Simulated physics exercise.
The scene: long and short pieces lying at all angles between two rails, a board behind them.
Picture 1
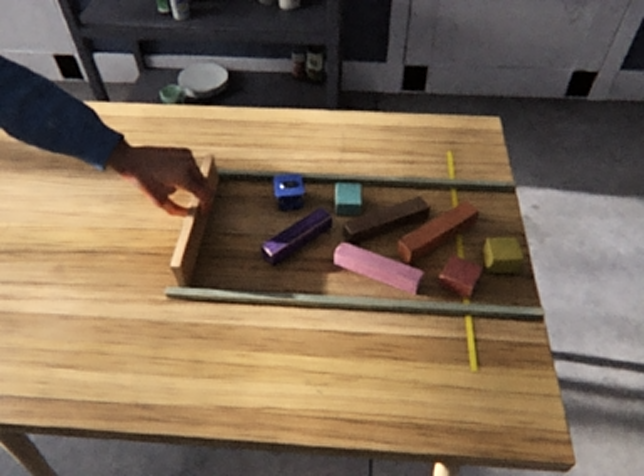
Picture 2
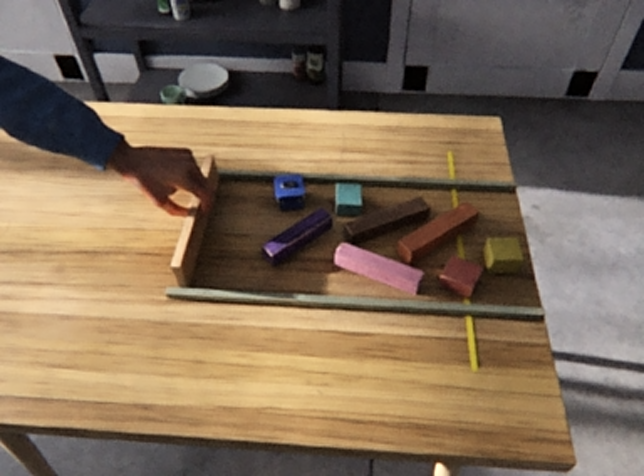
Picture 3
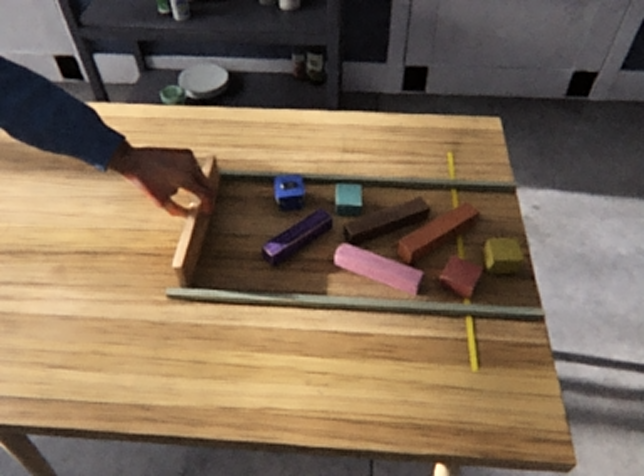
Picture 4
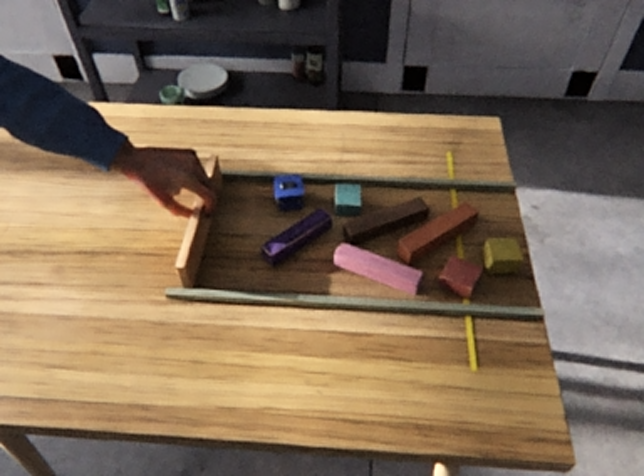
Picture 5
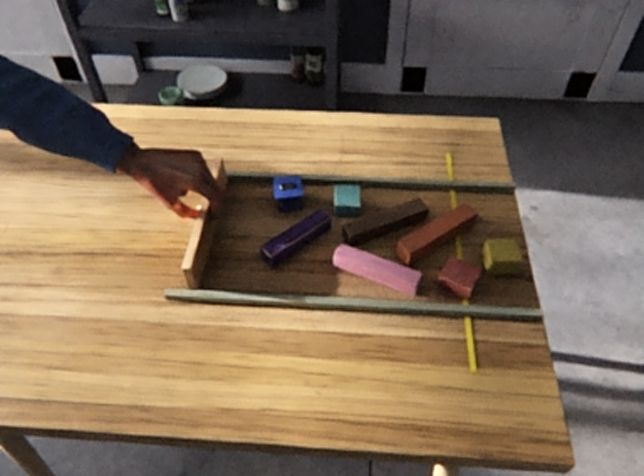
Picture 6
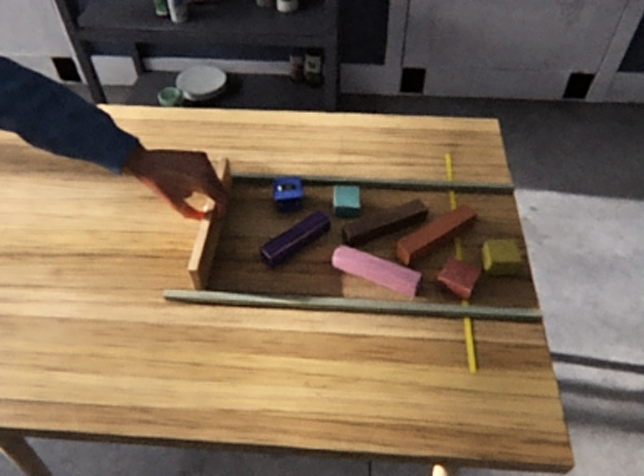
A hand slides a wooden board slightly right behind colored blocks that barely move.
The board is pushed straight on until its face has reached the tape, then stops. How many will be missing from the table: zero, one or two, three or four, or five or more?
In the end the number that fall off is one or two.
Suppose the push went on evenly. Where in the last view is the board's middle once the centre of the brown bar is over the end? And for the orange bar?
At (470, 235) for the brown bar; at (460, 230) for the orange bar.
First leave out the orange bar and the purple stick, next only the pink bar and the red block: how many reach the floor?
Fallen: 0, and 0 in the other try.
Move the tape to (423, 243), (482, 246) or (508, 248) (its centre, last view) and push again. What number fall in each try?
Down on the floor: 0, 5 and 6.
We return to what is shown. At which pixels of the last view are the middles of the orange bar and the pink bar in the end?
First (525, 235), then (524, 288).
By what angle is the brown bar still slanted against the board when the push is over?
Some 45 degrees.
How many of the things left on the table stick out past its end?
It comes to 4.
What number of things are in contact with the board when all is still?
In contact: 2.
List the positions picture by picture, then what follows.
In the first picture, yellow block (502, 255); red block (460, 276); orange bar (438, 232); board (197, 218); tape (460, 243).
In the second picture, red block (461, 277); purple stick (298, 236).
In the third picture, orange bar (439, 233); brown bar (387, 221).
In the fourth picture, yellow block (502, 256); board (202, 218).
In the fifth picture, red block (460, 278); turquoise block (347, 201).
In the sixth picture, yellow block (501, 258); red block (459, 278); orange bar (437, 234); board (213, 221); tape (458, 245).
Soon after, none off yet; yellow block at rest near (501, 258); red block at rest near (459, 278); orange bar at rest near (437, 234).
After that, none off yet; yellow block at rest near (501, 258); red block moving near (461, 277); orange bar at rest near (437, 234).
And then, none off yet; yellow block displaced about its own width near (517, 243); red block displaced about its own width near (497, 264); orange bar displaced about its own width near (491, 233).
In the end, the number that fall off is one or two; gone, yellow block.
